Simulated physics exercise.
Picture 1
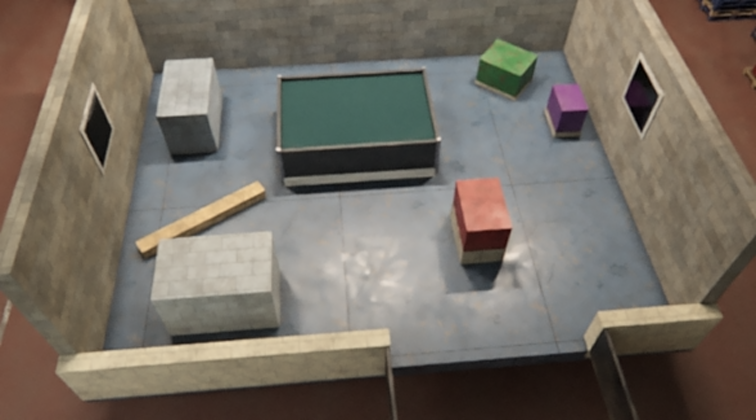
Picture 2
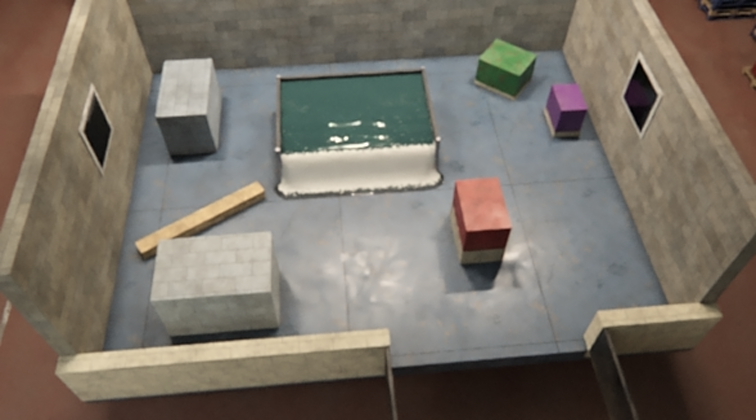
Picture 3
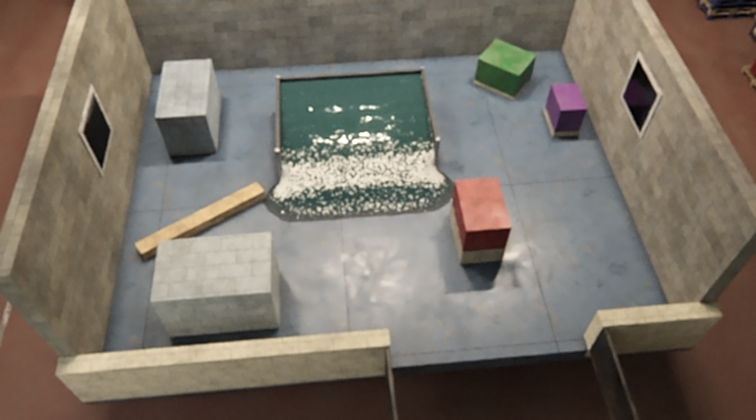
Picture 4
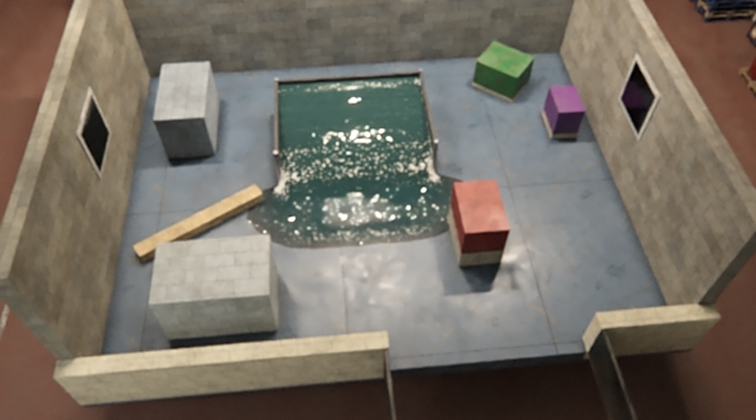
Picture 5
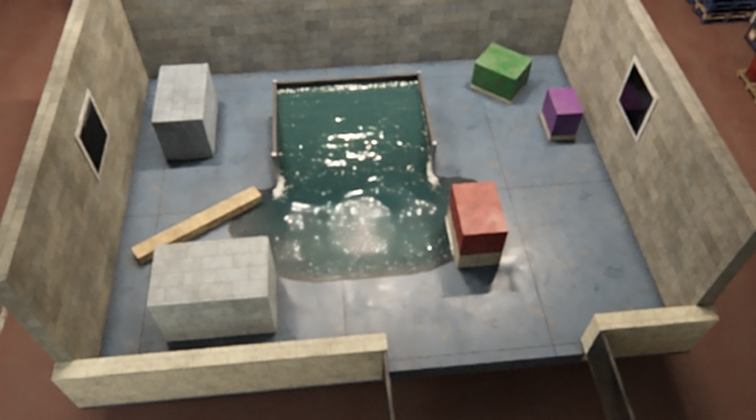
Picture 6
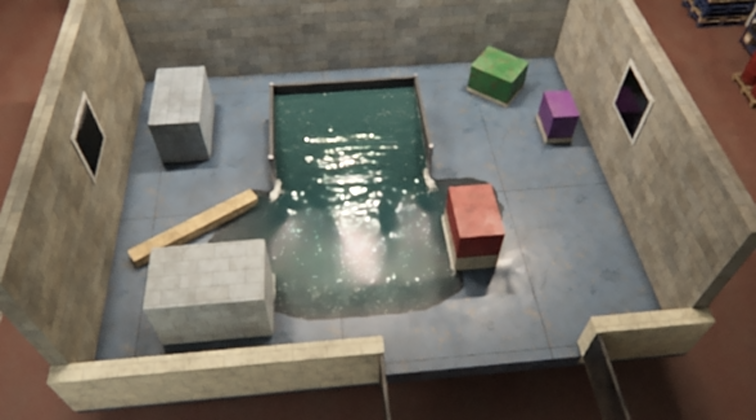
At the start, a tank of dark green water stands whole and still on a walled workshop floor among gray, red, green and purple blocks. Its front side gives way and water pours out in a white, foamy sheet, then spreads forward across the floor between the red and gray blocks, which stay put.
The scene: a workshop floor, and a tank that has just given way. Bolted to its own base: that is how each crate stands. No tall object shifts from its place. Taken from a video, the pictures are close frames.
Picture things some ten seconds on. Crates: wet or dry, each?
In order: The purple crate is out of reach, the red crate is out of reach, the green crate is out of reach.
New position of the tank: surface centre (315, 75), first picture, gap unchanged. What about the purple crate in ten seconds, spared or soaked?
Purple crate: Unaffected.
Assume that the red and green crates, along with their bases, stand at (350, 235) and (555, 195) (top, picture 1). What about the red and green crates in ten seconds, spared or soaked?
Result - red crate is overtopped, green crate is overtopped.
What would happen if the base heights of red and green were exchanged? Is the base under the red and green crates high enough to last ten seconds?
Well, the red crate crate gets reached, and the green crate crate stays unflooded.
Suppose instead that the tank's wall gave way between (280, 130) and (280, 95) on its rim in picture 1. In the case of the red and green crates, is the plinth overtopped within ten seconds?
Within ten seconds the red crate stays untouched and the green crate is drenched.
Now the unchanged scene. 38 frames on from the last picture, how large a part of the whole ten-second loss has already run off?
Approximately 85 in a hundred, I think.
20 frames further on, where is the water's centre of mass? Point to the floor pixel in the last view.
The water's middle lies around (321, 254).
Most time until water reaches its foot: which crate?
The one in green, I reckon.
A moment on, water covers 30 % of the floor; the purple crate not reached, the red crate water round its plinth, the green crate not reached.
Next, water covers 40 % of the floor; the purple crate not reached, the red crate water round its plinth, the green crate not reached.
Then, water covers 45 % of the floor; the purple crate water round its plinth, the red crate water round its plinth, the green crate not reached.
Later, water covers 65 % of the floor; the purple crate water round its plinth, the red crate water round its plinth, the green crate water round its plinth.
In the end, water covers 85 % of the floor; the purple crate stayed above the water, the red crate stayed above the water, the green crate stayed above the water.
